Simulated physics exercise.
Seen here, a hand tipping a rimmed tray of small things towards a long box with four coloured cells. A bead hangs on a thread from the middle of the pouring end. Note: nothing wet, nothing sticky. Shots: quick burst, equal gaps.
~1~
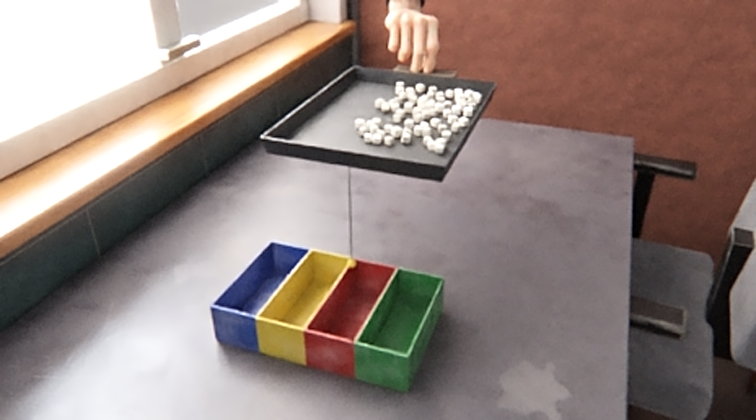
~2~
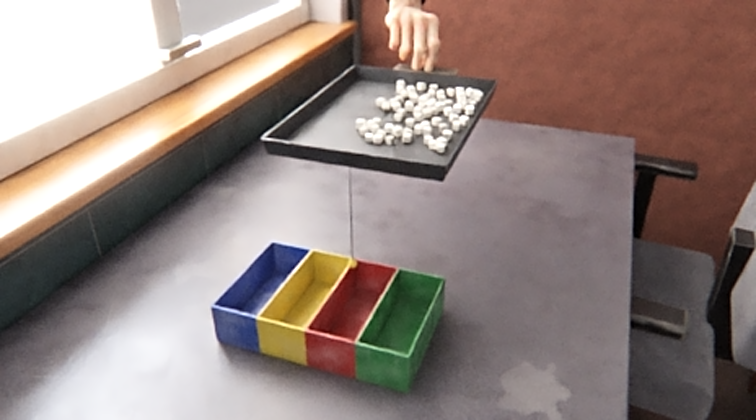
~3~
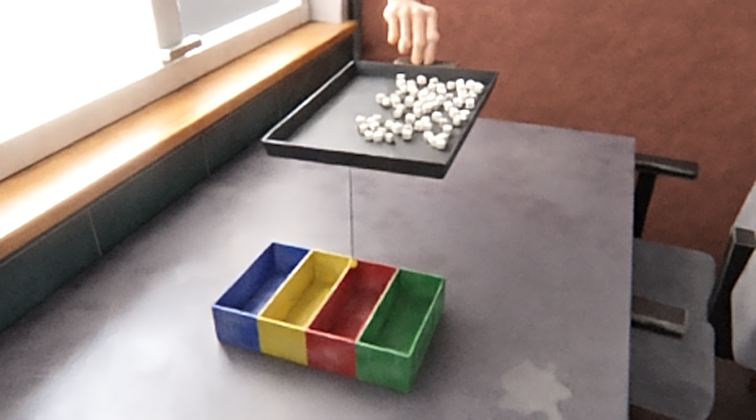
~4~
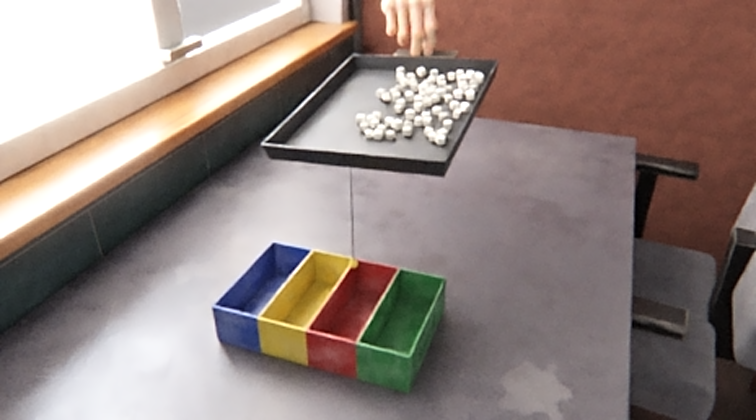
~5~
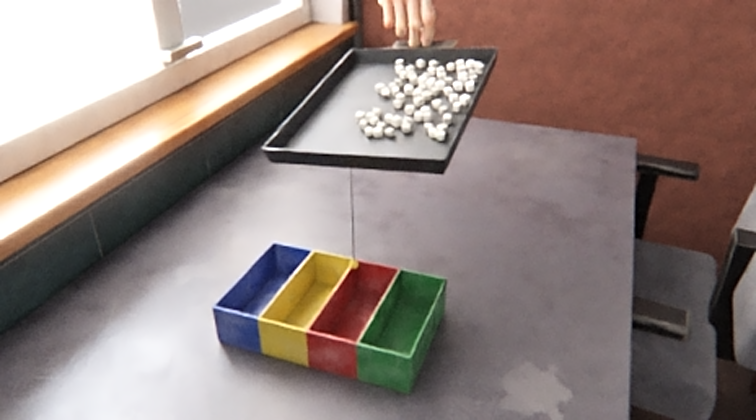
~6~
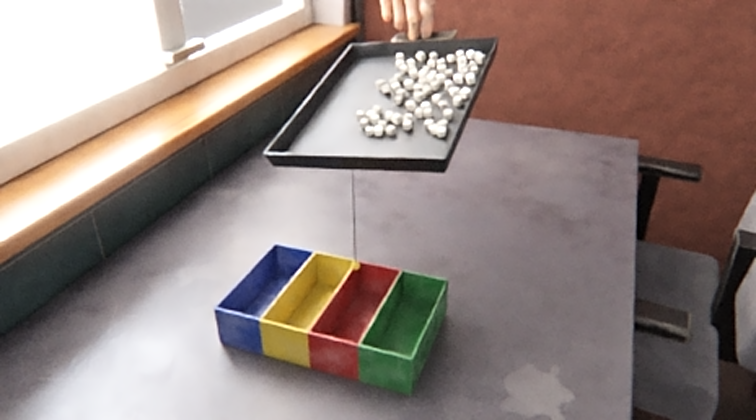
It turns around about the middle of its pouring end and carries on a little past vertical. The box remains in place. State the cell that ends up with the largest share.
It is the blue cell.
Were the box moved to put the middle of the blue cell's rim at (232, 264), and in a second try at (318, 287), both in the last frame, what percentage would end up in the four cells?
First case 100 in a hundred, second case 20 in a hundred.
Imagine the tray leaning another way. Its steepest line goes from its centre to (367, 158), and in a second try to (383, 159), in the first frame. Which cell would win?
Well, with the first heading it's the green one, and with the second it's the green cell.
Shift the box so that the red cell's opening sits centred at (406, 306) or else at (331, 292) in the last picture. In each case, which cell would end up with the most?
So it's blue for the first shift and the cell in yellow for the second.
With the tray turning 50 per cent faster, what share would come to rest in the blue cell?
Estimate: Some 70%.
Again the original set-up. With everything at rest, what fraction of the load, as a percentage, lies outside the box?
Close to 10 %, give or take.
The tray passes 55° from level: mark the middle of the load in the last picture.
Centre estimate: (310, 148).
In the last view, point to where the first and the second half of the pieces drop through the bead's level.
About (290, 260) to begin with, then about (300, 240).
Soon, tray tipped steeply; nearly all on the tray; a small part falling or outside the box.
A while on, tray tipped right over; nearly all on the tray; a small part in the blue cell; a stray few in the yellow cell; a stray few falling or outside the box.
Towards the end, tray tipped past a quarter turn; about half in the blue cell; about a third in the yellow cell; a small part falling or outside the box.
Finally, tray tipped past a quarter turn; about half in the blue cell; about a third in the yellow cell; none in the green cell; none in the red cell; a small part outside the box.
